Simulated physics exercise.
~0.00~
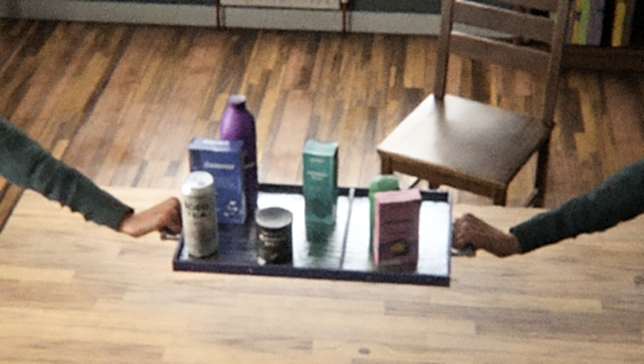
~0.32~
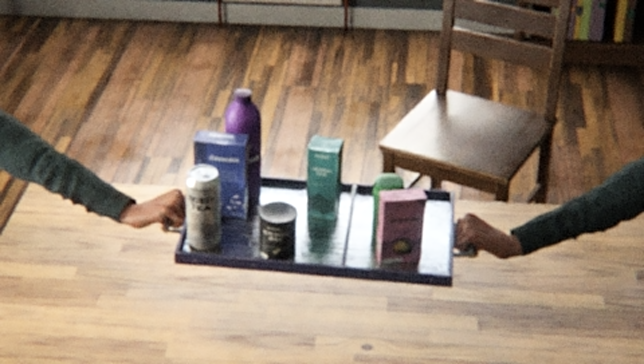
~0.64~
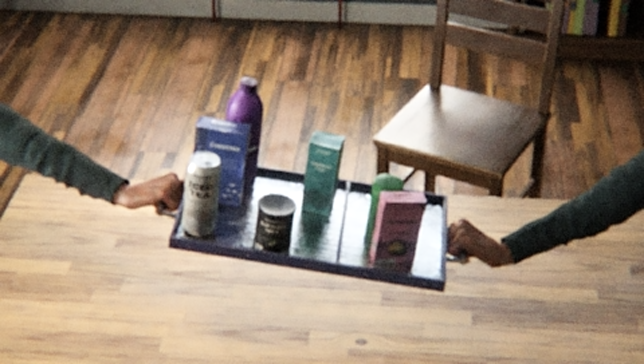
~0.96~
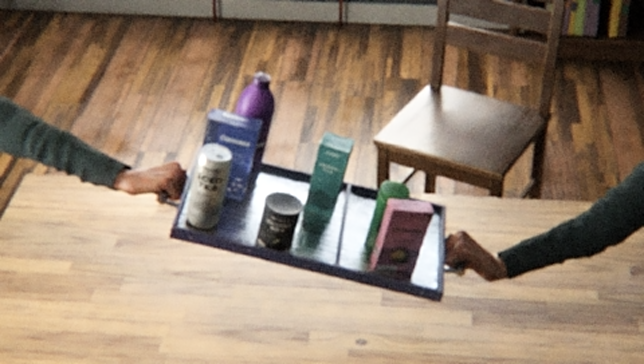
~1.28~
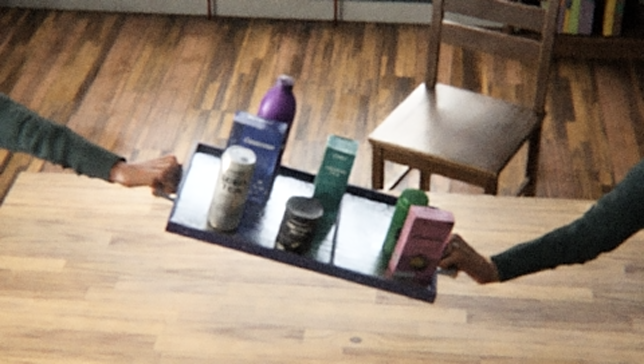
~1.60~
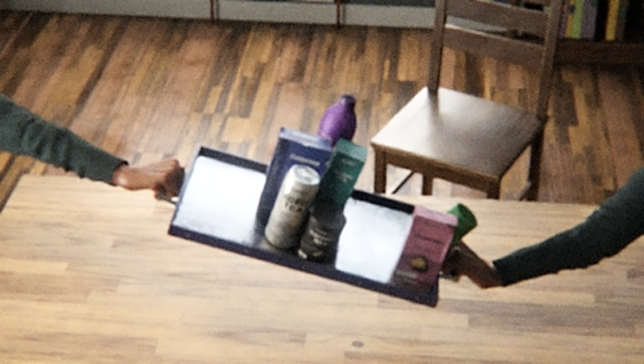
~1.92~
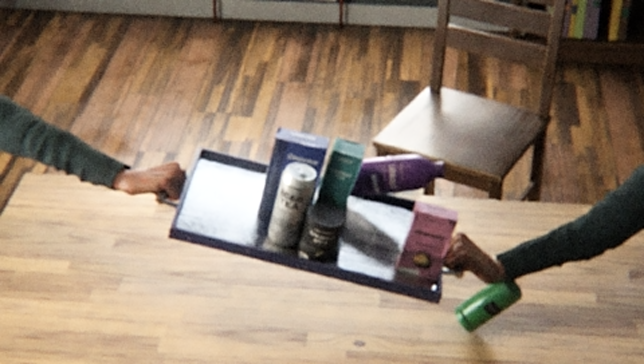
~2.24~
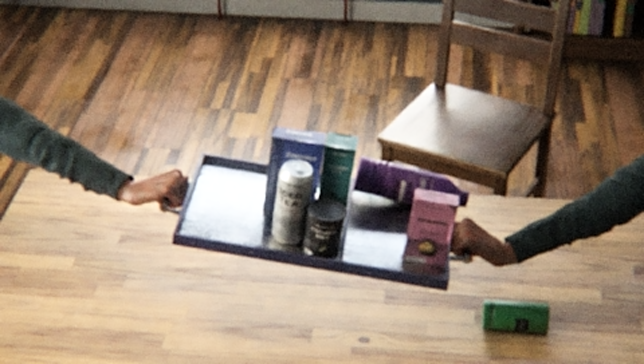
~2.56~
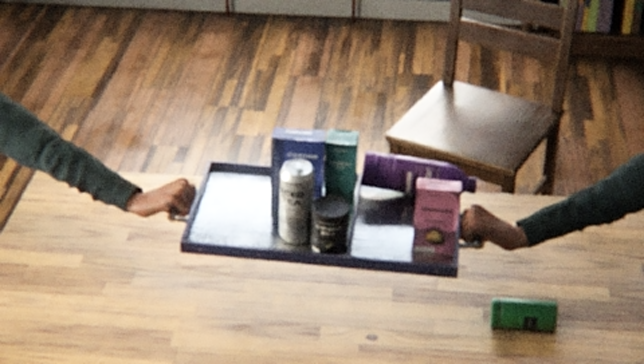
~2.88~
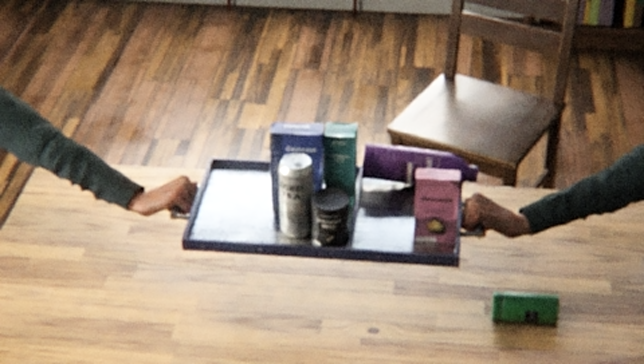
Two hands in dark green sleeves hold a dark-rimmed tray above a pale wooden table, seen from slightly above, with a wooden chair behind. On it stand a purple bottle, blue packet, white can and black tin towards the left, a turquoise carton near the middle, and a green jar and pink packet at the right. The right edge dips, and the items on the left slide towards the carton. The green jar tips over the edge and falls to the table as the purple bottle topples. The tray levels, the bottle lying behind the upright pink packet, the jar on its side below.
